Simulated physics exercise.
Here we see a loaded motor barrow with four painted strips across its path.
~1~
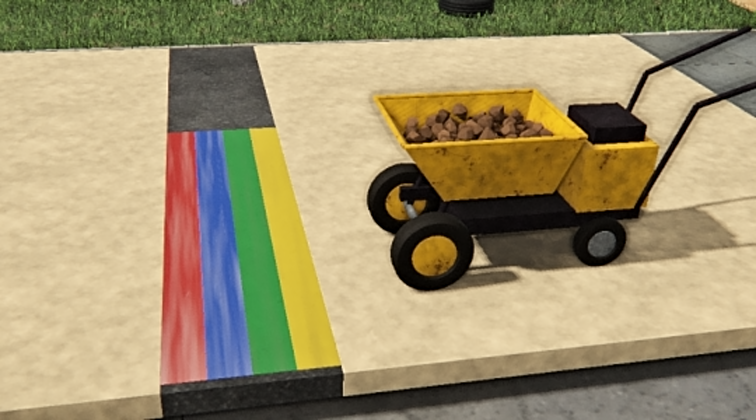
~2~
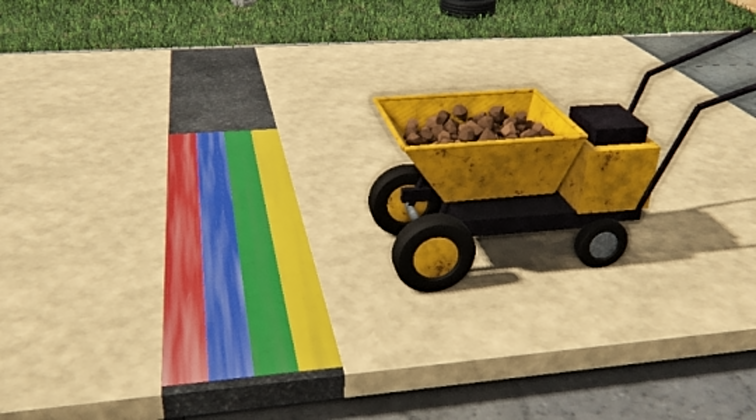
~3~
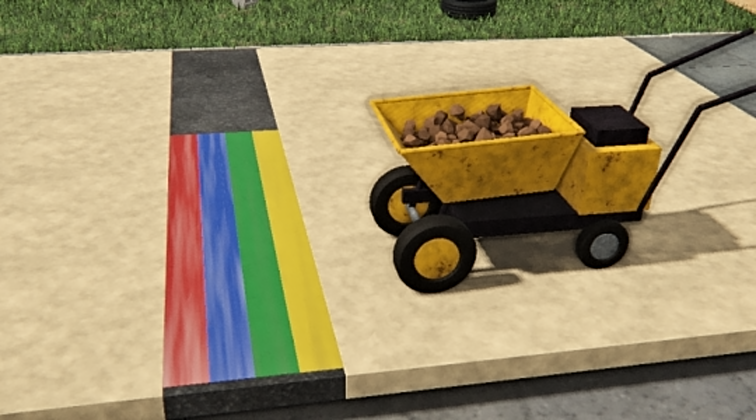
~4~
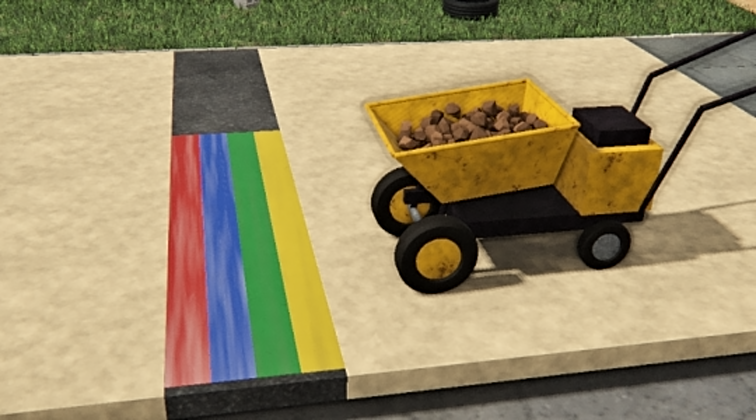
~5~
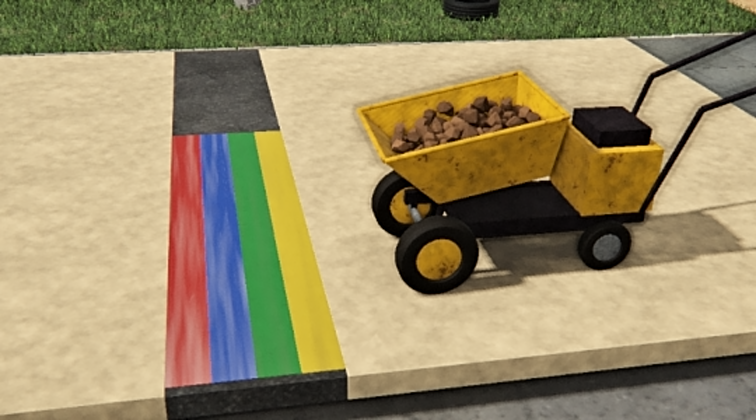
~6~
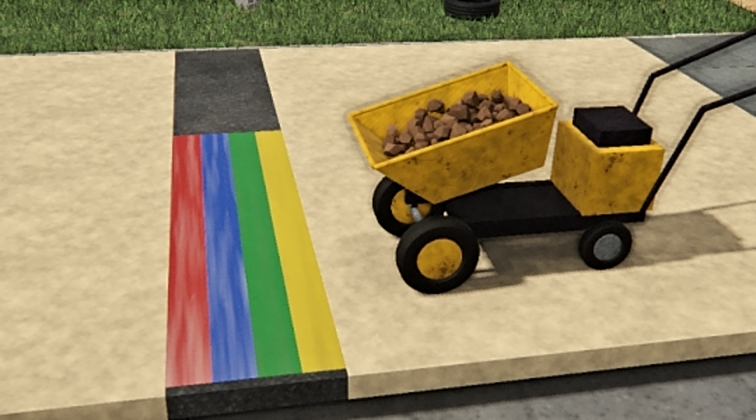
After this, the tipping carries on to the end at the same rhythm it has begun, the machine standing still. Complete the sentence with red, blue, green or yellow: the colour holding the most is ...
The colour holding the most is green.
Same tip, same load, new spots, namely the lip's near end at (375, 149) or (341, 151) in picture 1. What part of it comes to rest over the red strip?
Roughly 20 per cent at the first spot and 30 per cent at the second.
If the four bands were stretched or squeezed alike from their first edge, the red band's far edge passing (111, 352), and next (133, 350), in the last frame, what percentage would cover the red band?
I'd put it at some 10 % for the first and some 10 % for the second.
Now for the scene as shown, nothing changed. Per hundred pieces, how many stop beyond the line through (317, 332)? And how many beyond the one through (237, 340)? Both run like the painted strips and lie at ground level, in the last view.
Roughly 70 per cent, then roughly 20 per cent.
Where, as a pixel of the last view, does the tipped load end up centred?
Around (250, 269).
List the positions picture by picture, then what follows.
In the first picture, lip of the skip (405, 147), level; top of the load (478, 134), clay clods; yellow strip (310, 325); green strip (268, 329); blue strip (226, 333); red strip (183, 338).
In the second picture, lip of the skip (405, 149), level; top of the load (478, 135).
In the third picture, lip of the skip (401, 152), tipped barely; top of the load (476, 134).
In the fourth picture, lip of the skip (394, 156), tipped a little; top of the load (503, 125).
In the fifth picture, lip of the skip (385, 161), tipped a little; top of the load (496, 121).
In the sixth picture, lip of the skip (375, 168), tipped clearly; top of the load (494, 119); yellow strip (315, 328); green strip (274, 332); blue strip (231, 336); red strip (188, 340).
Just after the last frame, skip tipped steeply; every one in the skip.
A moment on, skip tipped right over; roughly two thirds in the skip; about a tenth over the yellow strip; roughly a quarter over the green strip; about a tenth over the blue strip.
Further on, skip tipped right over; roughly a quarter in the skip; about a tenth over the yellow strip; roughly a quarter over the green strip; roughly a quarter over the blue strip; about a tenth over the red strip; about a tenth off the paint.
When it is over, skip tipped right over; roughly a quarter in the skip; about a tenth over the yellow strip; roughly a quarter over the green strip; roughly a quarter over the blue strip; about a tenth over the red strip; about a tenth off the paint.
